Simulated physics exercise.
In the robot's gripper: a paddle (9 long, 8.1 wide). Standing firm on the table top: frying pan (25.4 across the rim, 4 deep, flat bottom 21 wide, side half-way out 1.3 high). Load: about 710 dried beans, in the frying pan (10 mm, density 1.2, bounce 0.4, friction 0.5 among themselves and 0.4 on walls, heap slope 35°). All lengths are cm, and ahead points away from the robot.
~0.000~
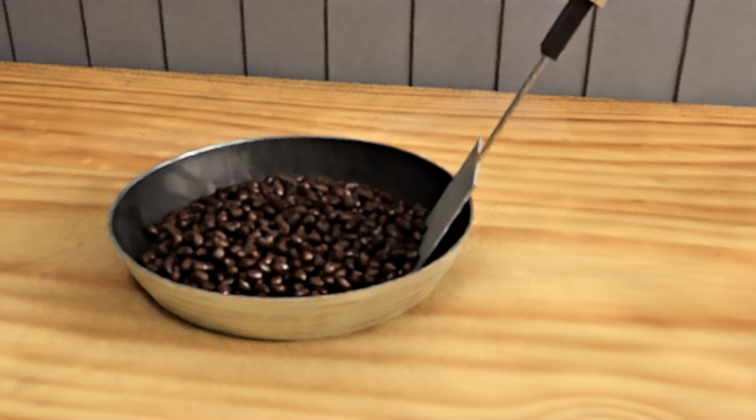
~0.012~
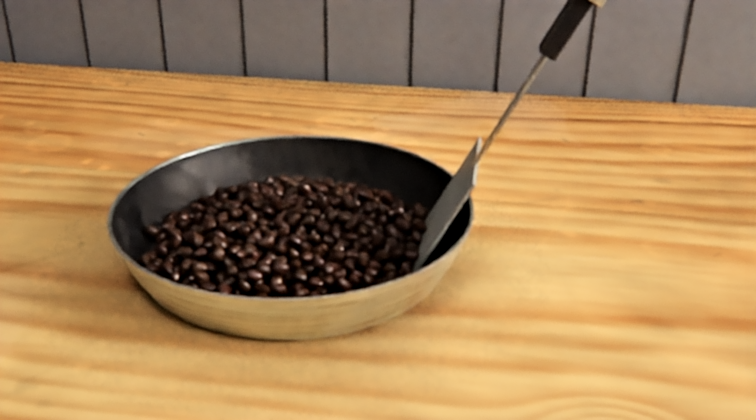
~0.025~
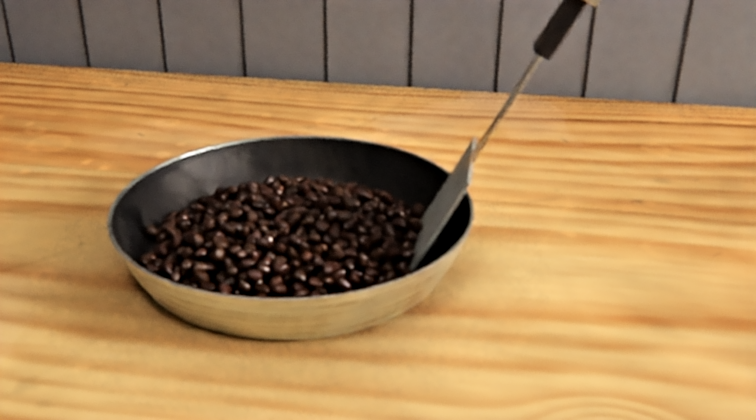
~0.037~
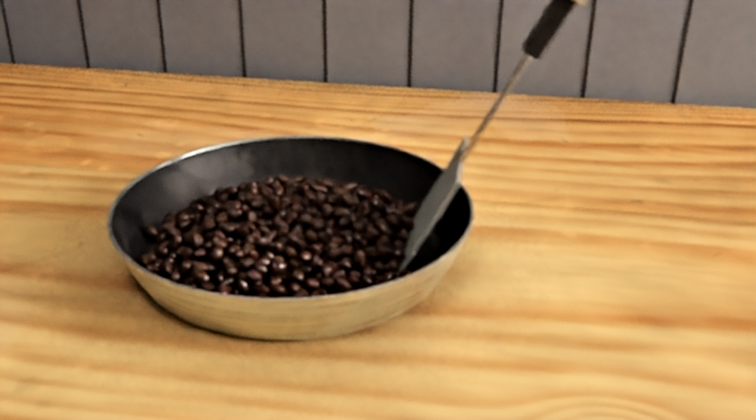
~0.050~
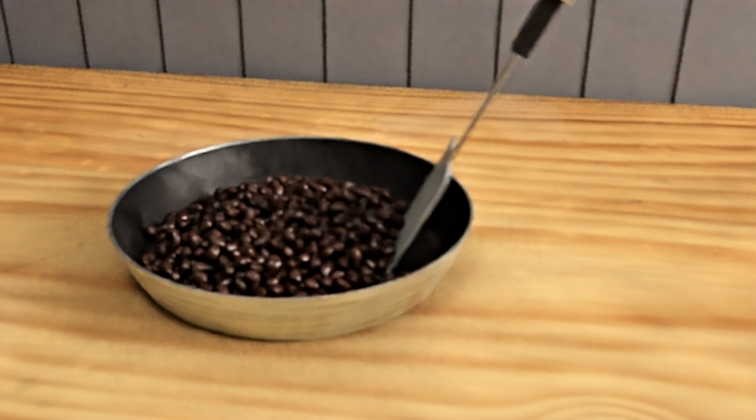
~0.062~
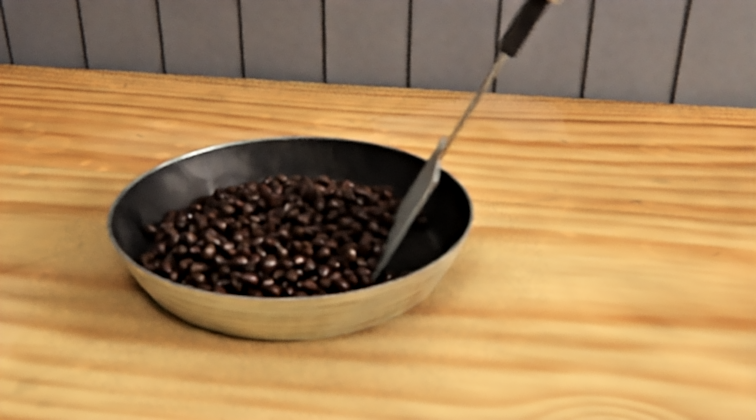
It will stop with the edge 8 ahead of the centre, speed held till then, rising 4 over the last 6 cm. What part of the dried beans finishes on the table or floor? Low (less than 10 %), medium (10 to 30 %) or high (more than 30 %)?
Answer: Low; less than 10 % of the dried beans finish on the table or floor.
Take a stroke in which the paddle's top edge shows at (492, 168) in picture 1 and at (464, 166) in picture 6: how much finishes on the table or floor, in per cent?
Some 5 per cent.
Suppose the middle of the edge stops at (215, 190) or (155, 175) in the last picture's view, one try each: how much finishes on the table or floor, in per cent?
Some 0 and 20 per cent.
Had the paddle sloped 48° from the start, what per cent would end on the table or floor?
It would be near 10 per cent.
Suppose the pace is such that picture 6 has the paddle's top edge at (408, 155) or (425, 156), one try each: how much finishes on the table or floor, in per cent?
Some 20 and 15 per cent.
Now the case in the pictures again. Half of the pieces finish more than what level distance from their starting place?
Some 4 cm.
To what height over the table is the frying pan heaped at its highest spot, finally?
Roughly 5.5 cm.
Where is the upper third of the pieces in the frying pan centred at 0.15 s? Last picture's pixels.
At about (242, 219).
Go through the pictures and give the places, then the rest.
Paddle top edge at (479, 159), sloping 63°; upper third of the load around (295, 228), from x 145 to 420, top at y 180; 714 in the frying pan, in the first frame.
Paddle top edge at (478, 159), sloping 63°; upper third of the load around (295, 228), from x 145 to 420, top at y 180, in the second frame.
Paddle top edge at (473, 159), sloping 63°; upper third of the load around (299, 228), from x 145 to 420, top at y 180, in the third frame.
Paddle top edge at (463, 158), sloping 63°; upper third of the load around (302, 226), from x 145 to 420, top at y 180, in the fourth frame.
Paddle top edge at (452, 158), sloping 63°; upper third of the load around (300, 226), from x 145 to 420, top at y 180, in the fifth frame.
Paddle top edge at (441, 157), sloping 63°; upper third of the load around (295, 226), from x 145 to 420, top at y 180; 714 in the frying pan, in the sixth frame.
By 0.15 s, sloping 63°, highest piece 4 above the table; 714 in the frying pan.
By 0.23 s, sloping 63°, highest piece 6 above the table; 714 in the frying pan.
By 0.48 s, sloping 63°, highest piece 5 above the table; 667 in the frying pan, 46 on the table or floor, 1 on the blade or in flight.
By 1.53 s, sloping 63°, highest piece 5 above the table; 667 in the frying pan, 47 on the table or floor.
Final count, 667 in the frying pan, 47 on the table or floor. That is 7 % on the table or floor.
